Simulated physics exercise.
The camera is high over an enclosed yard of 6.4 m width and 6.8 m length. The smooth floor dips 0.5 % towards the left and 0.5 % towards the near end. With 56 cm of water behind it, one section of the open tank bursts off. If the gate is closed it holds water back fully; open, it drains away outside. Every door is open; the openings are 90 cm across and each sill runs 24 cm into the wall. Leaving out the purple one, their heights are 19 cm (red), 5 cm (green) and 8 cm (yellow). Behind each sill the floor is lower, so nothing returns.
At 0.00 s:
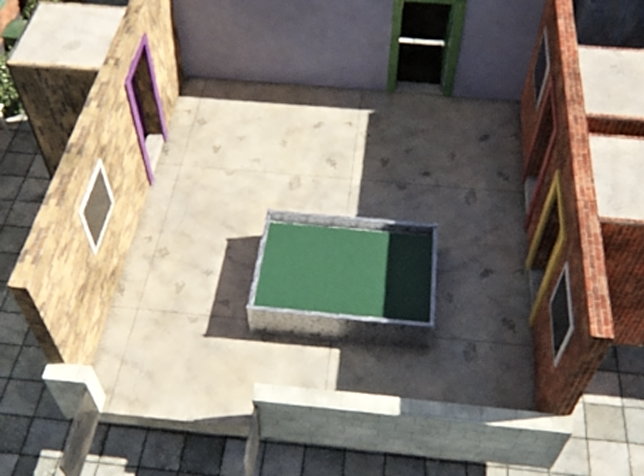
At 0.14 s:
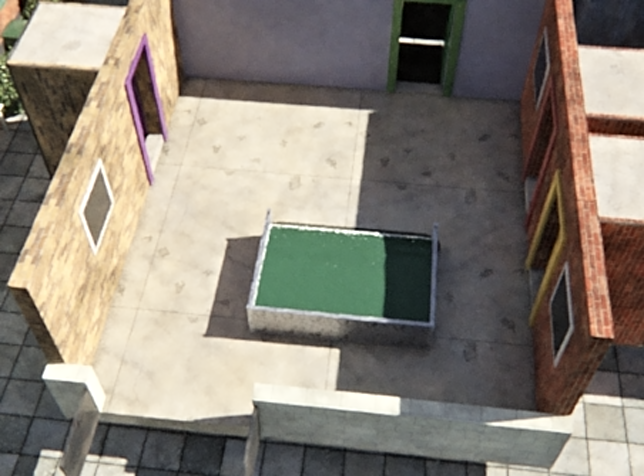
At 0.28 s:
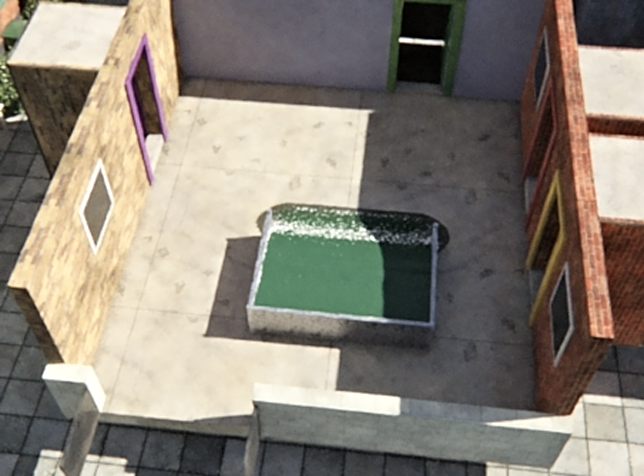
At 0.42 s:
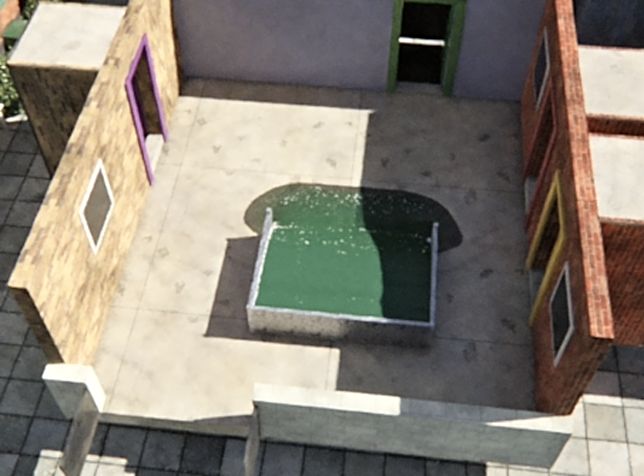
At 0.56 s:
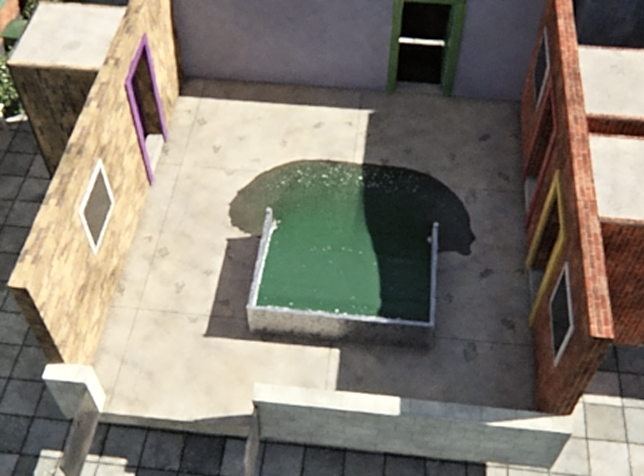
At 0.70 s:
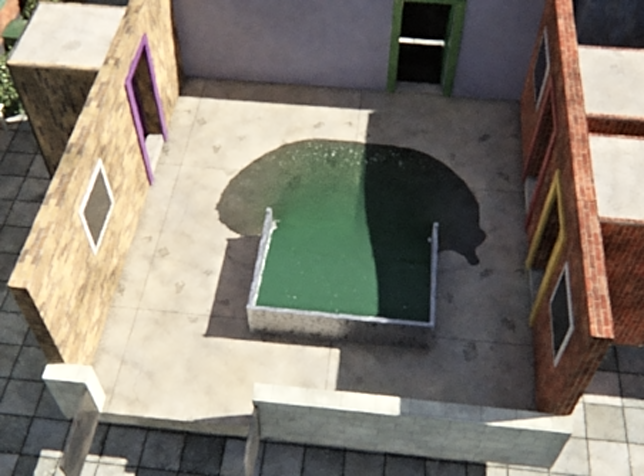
Green water pours out the far side of an open tank and spreads across the yard floor.
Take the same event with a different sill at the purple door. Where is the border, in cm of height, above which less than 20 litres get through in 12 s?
Close to 6.5 cm is just enough.
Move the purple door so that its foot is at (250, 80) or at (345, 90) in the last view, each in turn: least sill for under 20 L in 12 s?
Roughly 12.5 and 23 cm.
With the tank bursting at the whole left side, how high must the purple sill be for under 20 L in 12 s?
About 8.5 cm.
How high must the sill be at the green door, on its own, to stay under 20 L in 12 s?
About 20 cm at green.
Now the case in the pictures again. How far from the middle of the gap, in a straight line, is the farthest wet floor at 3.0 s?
Some 5.0 m out.
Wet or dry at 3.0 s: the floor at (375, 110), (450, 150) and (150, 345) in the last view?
In that order: Under water, flooded, dry.
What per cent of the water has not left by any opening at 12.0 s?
Some 74 per cent remains.
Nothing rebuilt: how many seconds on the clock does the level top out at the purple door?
At about 4.0 s.
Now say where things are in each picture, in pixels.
The first picture shows still water, 56 cm deep, in the open tank at (346, 268); the purple door at (148, 119) is dry.
In the second picture, water pours out on the far side and has run 0.2 m, to a hidden place; about 7 cm deep outside, 56 cm at the back.
In the third picture, water pours out on the far side and has run 0.7 m, to (283, 207); about 10 cm deep outside, 56 cm at the back.
In the fourth picture, the gap is on the far side, the front 1.1 m out at (294, 187); the back of the open tank holds 56 cm.
In the fifth picture, the gap is on the far side, the front 1.7 m out at (322, 163); the back of the open tank holds 48 cm.
In the sixth picture, water pours out on the far side and has run 2.2 m, to (312, 142); about 6 cm deep outside, 47 cm at the back; 1.6 m in a straight line remain to the purple door at (148, 119).
After 1.4 s water covers 40 % of the floor, deepest (22 cm) near (312, 232); it has not reached the purple door.
After 3.0 s water covers 50 % of the floor, deepest (34 cm) near (184, 80); 4 cm at the purple door, 0 litres in over its 20 cm sill.
After 12.0 s water covers 95 % of the floor, deepest (10 cm) near (83, 393); 6 cm at the purple door, 0 litres in over its 20 cm sill.
At the purple door as built, the water arrived by 2.3 s and peaked near 12 cm at 4.0 s.
Run again over the same 12 s with other heights there, 27 litres in over 6 cm, 15 litres over 7 cm. The limit of 20 litres is kept from about 6.5 cm up.
